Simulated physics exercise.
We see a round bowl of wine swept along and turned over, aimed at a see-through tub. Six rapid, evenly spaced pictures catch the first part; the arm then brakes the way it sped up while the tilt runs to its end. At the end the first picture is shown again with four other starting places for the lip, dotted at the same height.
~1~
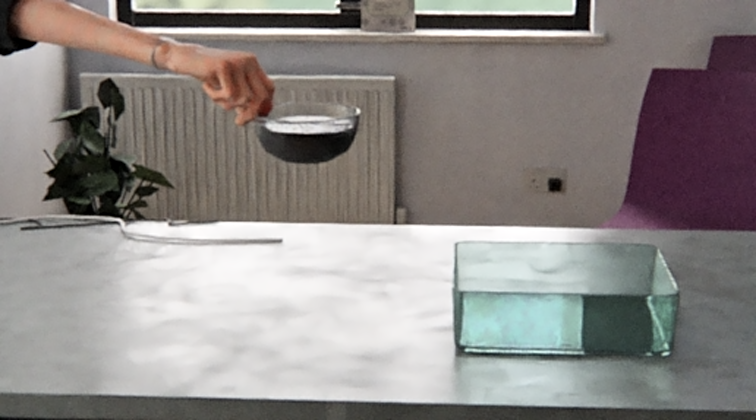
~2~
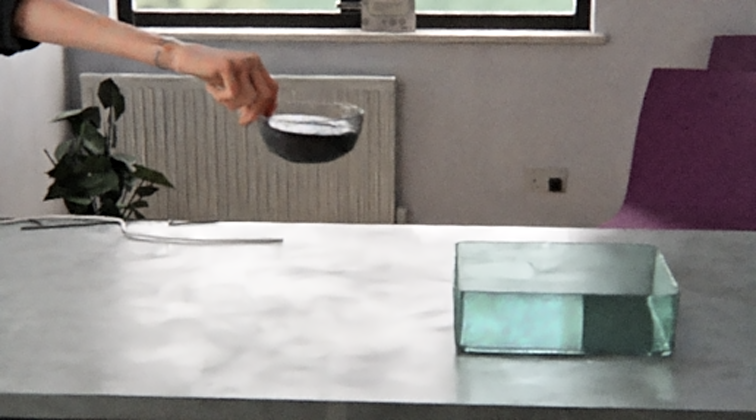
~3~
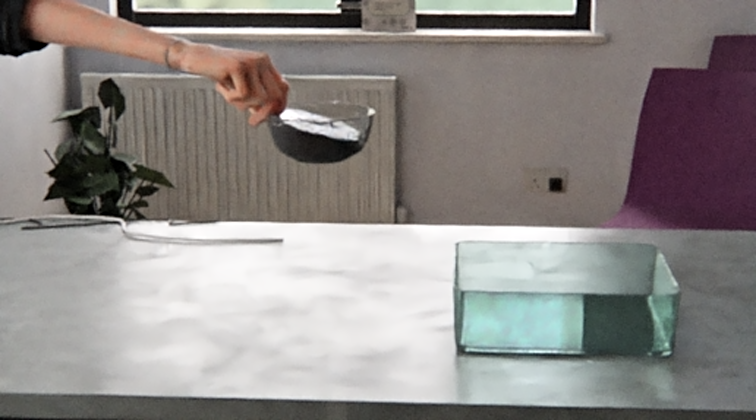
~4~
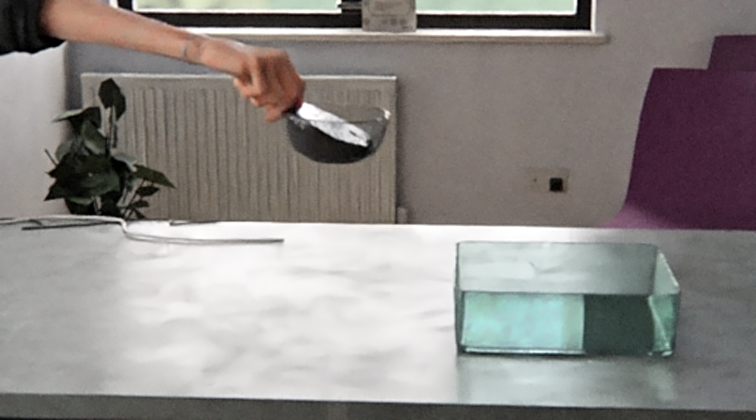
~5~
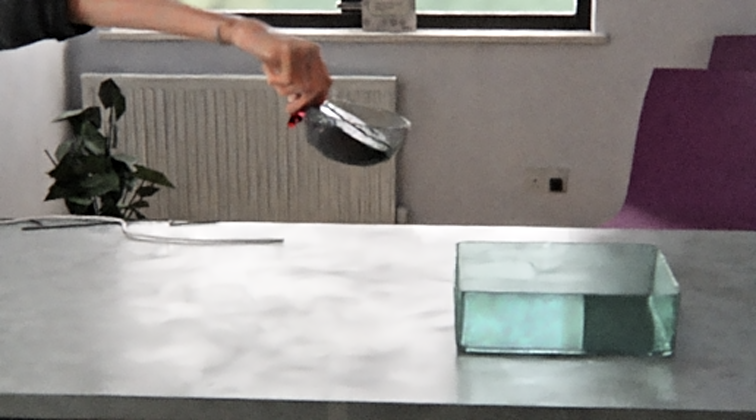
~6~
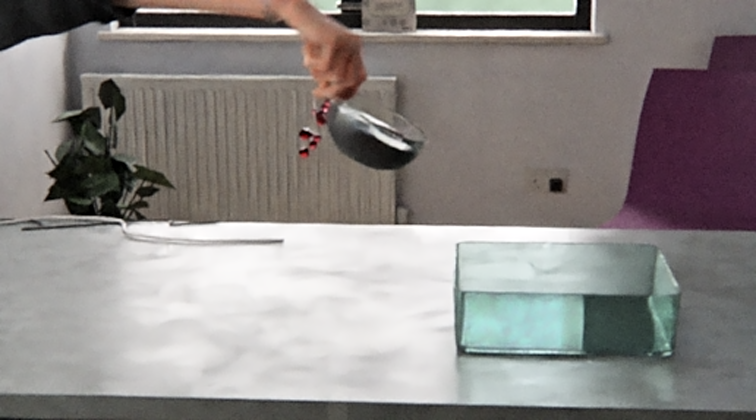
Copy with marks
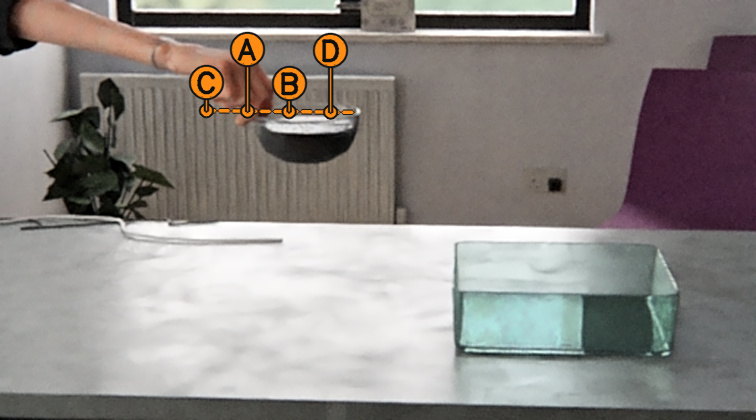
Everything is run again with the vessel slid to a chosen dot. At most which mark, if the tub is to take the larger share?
The answer is spot B.
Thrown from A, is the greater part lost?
Yes.
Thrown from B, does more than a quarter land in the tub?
Yes, clearly.
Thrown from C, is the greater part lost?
Yes, that goes wrong.
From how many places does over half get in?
Two of the four.
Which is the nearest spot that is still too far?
Here it is spot A.
In orange, A at (247, 111); B at (289, 111); C at (206, 110); D at (330, 112).
For spot A, about 26 % lands in the tub, 67 % falls short and 6 % goes beside or beyond.
For spot B, about 62 % lands in the tub, 25 % falls short and 13 % goes beside or beyond.
For spot C, about 0 % lands in the tub, 99 % falls short.
For spot D, about 75 % lands in the tub, 9 % falls short and 16 % goes beside or beyond.
